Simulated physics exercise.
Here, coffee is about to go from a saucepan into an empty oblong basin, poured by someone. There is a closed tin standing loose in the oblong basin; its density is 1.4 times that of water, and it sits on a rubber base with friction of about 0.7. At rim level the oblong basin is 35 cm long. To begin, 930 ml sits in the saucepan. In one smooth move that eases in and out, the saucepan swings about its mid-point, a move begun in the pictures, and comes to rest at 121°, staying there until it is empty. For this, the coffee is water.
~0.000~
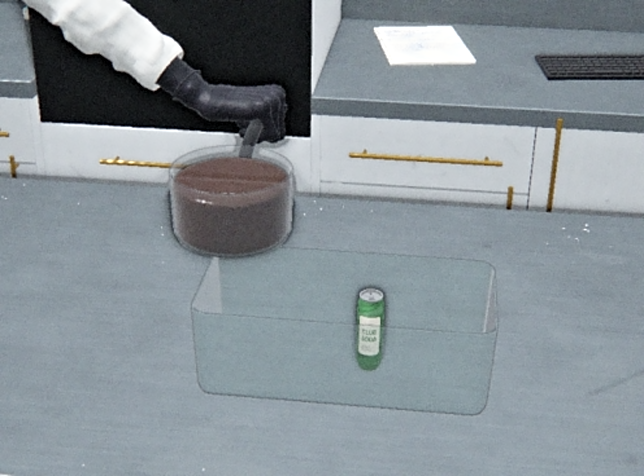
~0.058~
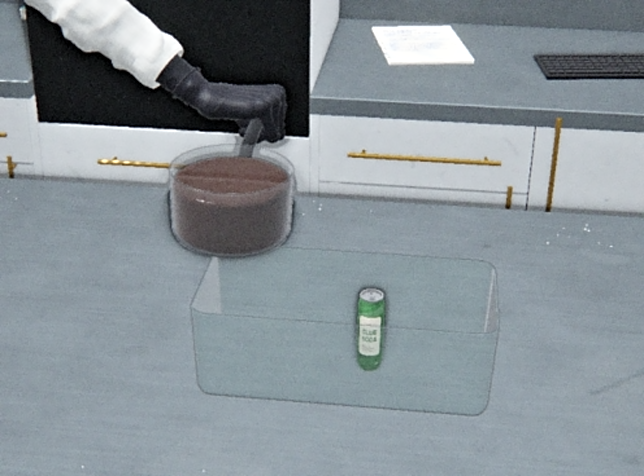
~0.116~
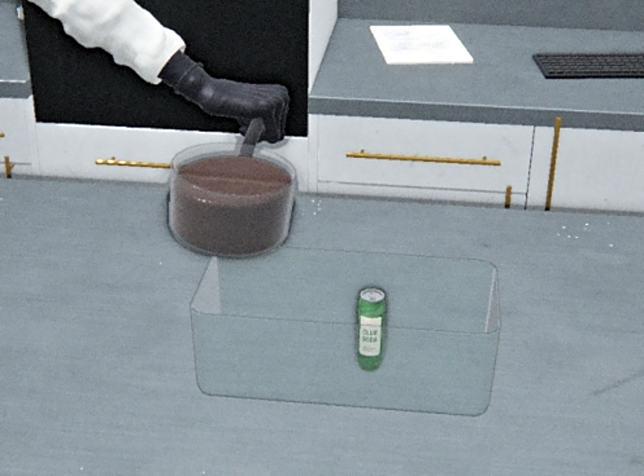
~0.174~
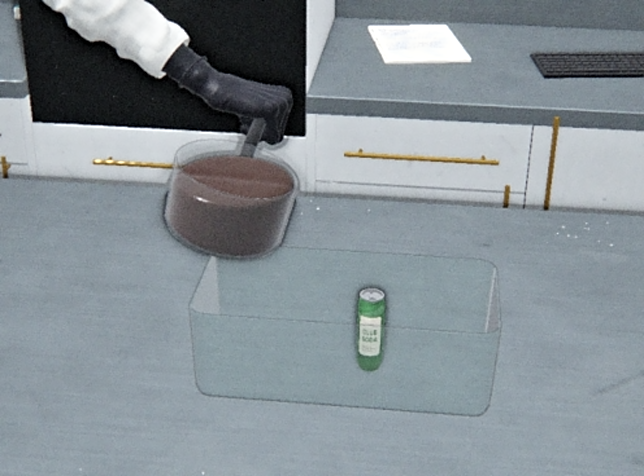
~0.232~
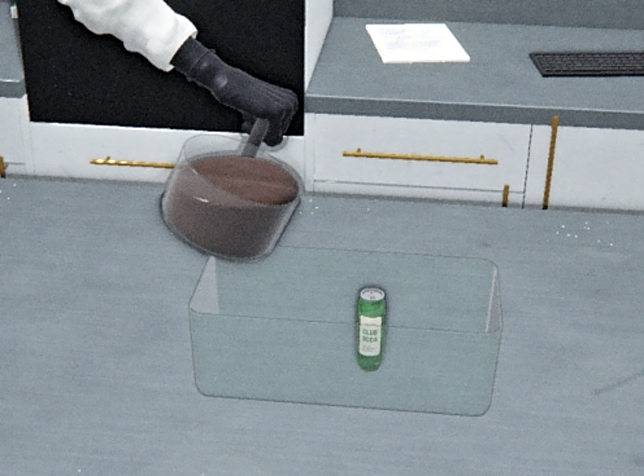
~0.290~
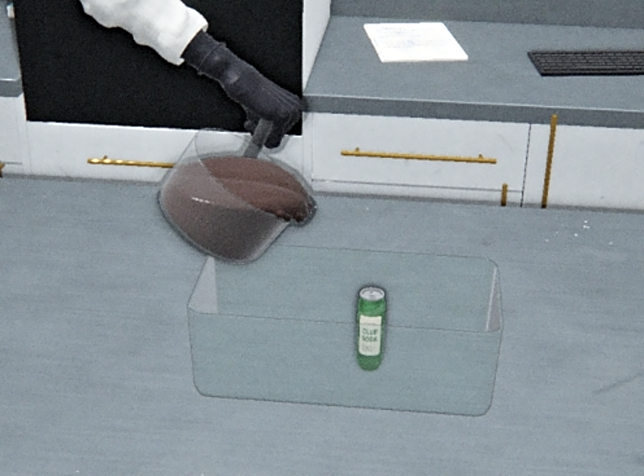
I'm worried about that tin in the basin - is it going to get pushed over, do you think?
No, it should stay put on its base.
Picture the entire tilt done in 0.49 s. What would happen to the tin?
So the tin will hold steady.
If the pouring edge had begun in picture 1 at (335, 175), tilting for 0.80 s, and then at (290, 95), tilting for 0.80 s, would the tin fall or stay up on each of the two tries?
First it stays on its base; then it tips over.
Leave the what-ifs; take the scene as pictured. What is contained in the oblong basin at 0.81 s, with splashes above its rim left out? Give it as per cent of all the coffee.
96 %, more or less.
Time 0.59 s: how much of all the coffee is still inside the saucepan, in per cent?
22 %.
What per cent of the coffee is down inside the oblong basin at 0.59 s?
Close to 52 in a hundred.
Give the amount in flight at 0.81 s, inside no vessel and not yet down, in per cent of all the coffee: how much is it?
Estimate: About 2 in a hundred.
By 0.59 s the tilt is 102° and 23 per cent is still to pour; the tin stands where it began.
By 0.81 s the tilt is 121° and 2 per cent is still to pour; the tin stands where it began.
By 1.05 s the tilt is 121° and 0 per cent is still to pour; the tin stands where it began.
By 1.30 s the tilt is 121° and 0 per cent is still to pour; the tin stands where it began.
At rest the tin stands where it began.
